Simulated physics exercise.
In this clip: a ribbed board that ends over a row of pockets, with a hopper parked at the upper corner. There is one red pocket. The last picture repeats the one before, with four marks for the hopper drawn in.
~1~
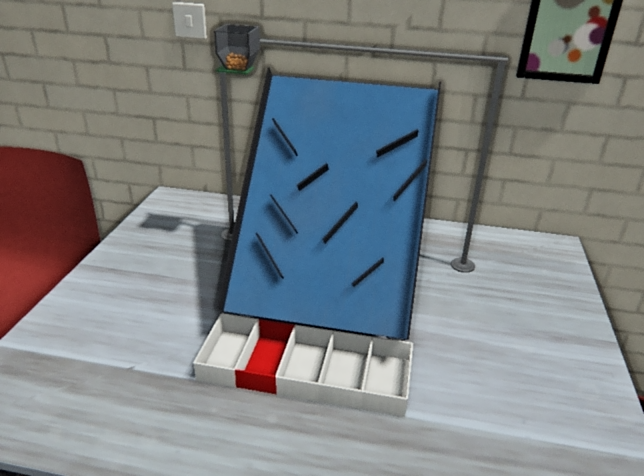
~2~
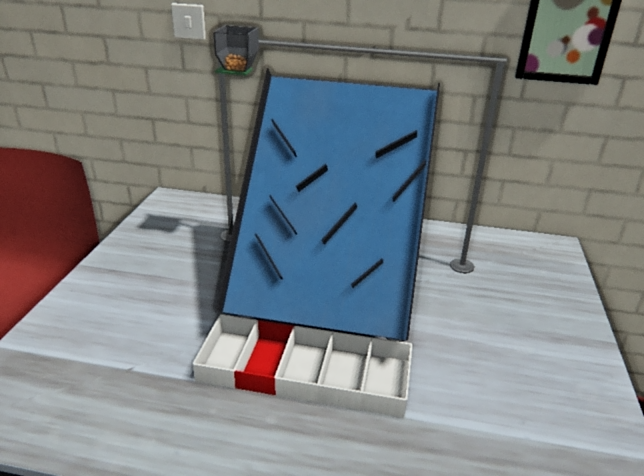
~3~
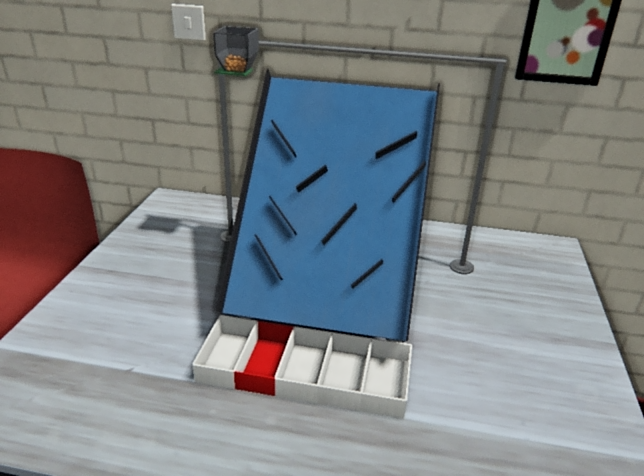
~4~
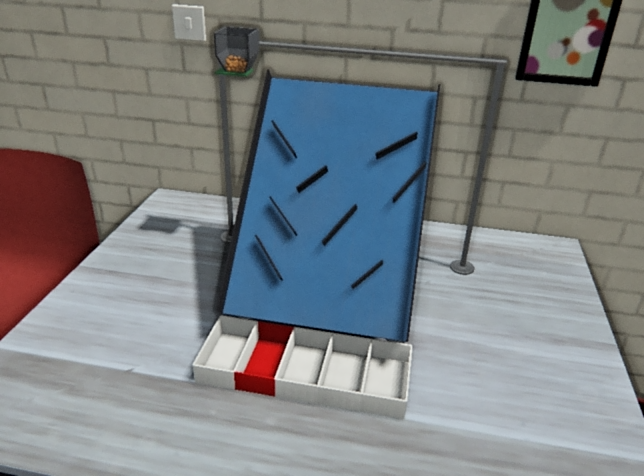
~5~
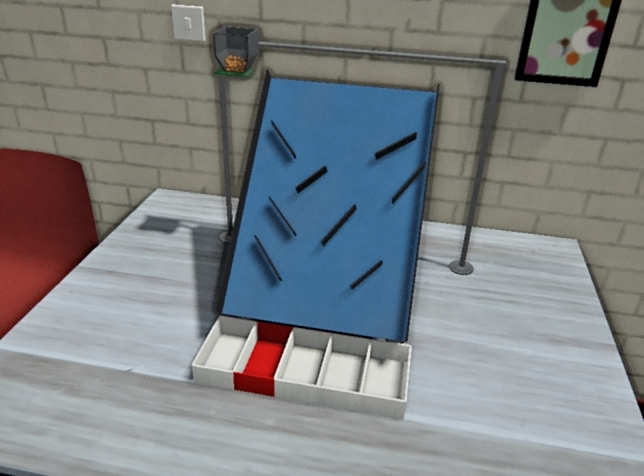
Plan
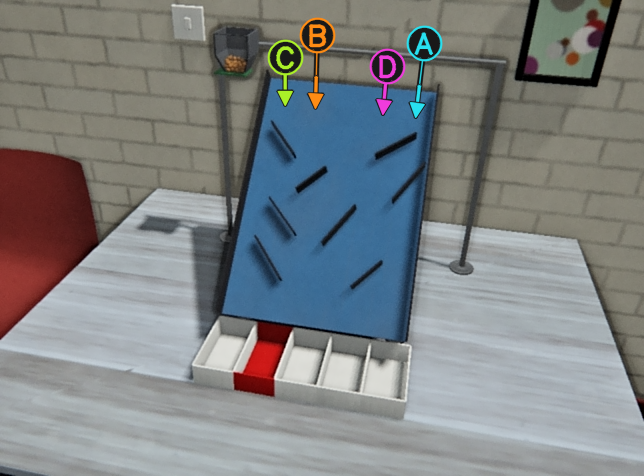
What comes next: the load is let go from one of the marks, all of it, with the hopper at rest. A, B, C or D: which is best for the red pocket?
The best mark is D.
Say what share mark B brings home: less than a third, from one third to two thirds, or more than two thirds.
It is less than a third.
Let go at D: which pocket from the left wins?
The second.
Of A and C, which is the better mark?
A it is.
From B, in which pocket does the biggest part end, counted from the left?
It is the third one.
On the marked copy, mark A meets the board at (416, 112); mark B meets the board at (315, 103); mark C meets the board at (285, 100); mark D meets the board at (383, 109).
If A is chosen, about half in the red pocket, about a third in other pockets, a small part held on the board.
If B is chosen, a small part in the red pocket, nearly all in other pockets.
If C is chosen, none in the red pocket, all in other pockets.
If D is chosen, most in the red pocket, a small part in other pockets.
